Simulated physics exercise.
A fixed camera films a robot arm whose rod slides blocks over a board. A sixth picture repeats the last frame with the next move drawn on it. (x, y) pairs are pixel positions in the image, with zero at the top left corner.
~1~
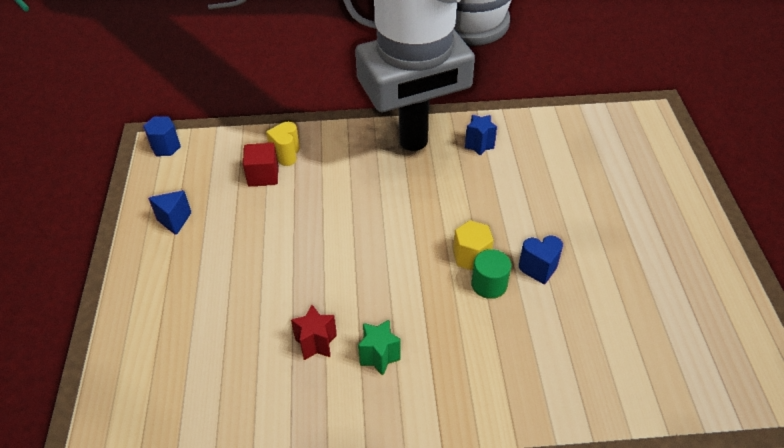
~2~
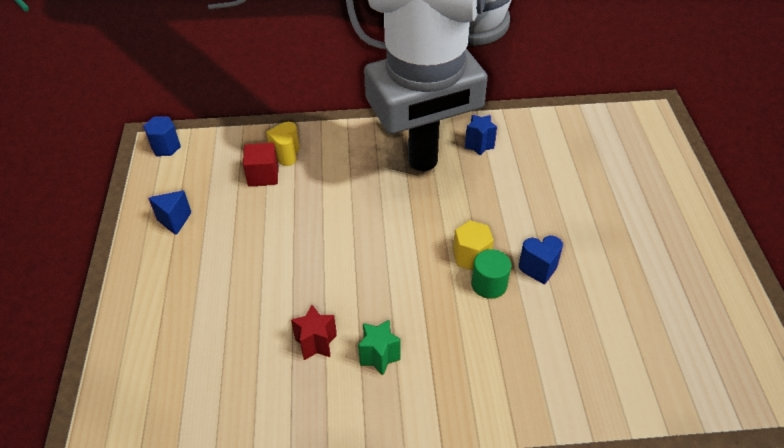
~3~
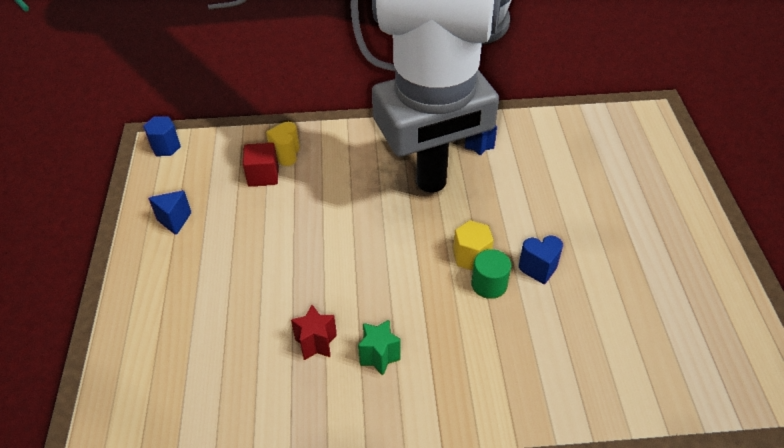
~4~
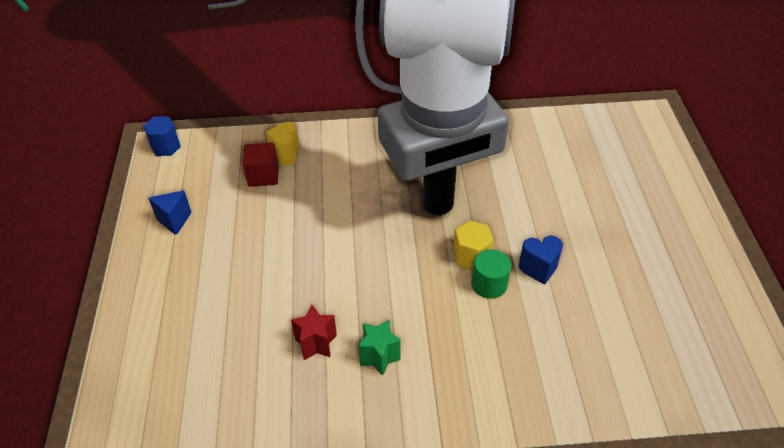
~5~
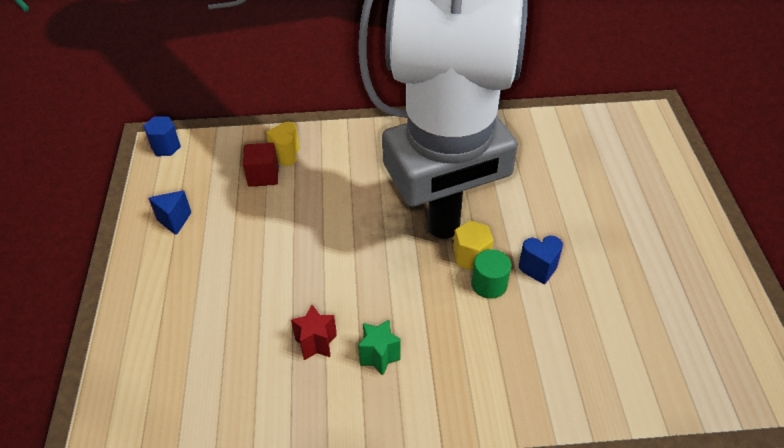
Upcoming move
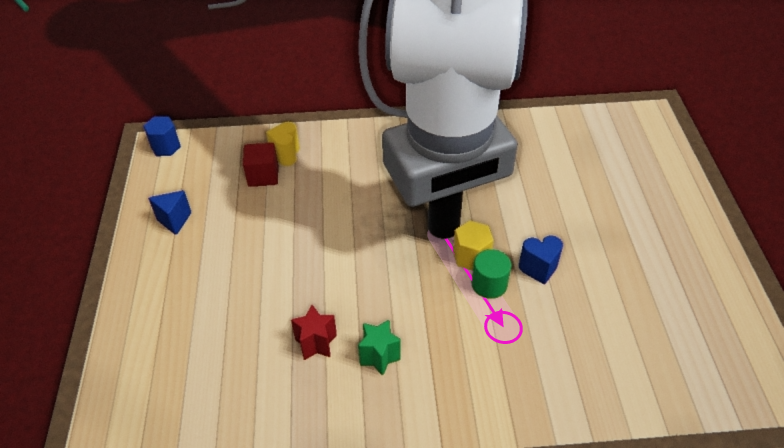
A white and grey robot arm with a black rod moves over a pale striped wooden board on a dark red surface, seen from above at an angle. Blue, red and yellow blocks sit at left, red and green stars near the front, and yellow, green and blue blocks right of centre. The rod slides forward and slightly right, nearing the yellow block, while blocks and camera stay still.
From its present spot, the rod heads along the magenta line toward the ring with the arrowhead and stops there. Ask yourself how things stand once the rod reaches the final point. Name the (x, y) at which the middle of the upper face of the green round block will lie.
Expect it around (543, 297).
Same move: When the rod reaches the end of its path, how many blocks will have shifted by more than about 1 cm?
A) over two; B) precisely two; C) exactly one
(B)
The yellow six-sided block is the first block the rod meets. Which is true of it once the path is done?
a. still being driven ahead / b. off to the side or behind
(b)
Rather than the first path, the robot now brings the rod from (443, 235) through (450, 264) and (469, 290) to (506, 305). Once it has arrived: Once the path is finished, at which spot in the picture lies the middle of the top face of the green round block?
It is going to be at (546, 280).
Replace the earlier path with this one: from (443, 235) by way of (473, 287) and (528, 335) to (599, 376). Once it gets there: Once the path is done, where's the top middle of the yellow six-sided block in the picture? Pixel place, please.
At (509, 255).
Drawn move, in a line from (443, 235) to (503, 327).
The first path, step by step. One third of the way, rod at (463, 256); yellow six-sided block at (499, 251), turned 45° anticlockwise; green round block at (514, 279).
Two thirds of the way, rod at (483, 287); yellow six-sided block at (514, 257), turned 75° anticlockwise; green round block at (526, 288).
At the end, rod at (505, 320); yellow six-sided block at (514, 257), turned 75° anticlockwise; green round block at (543, 297); blue heart block still.
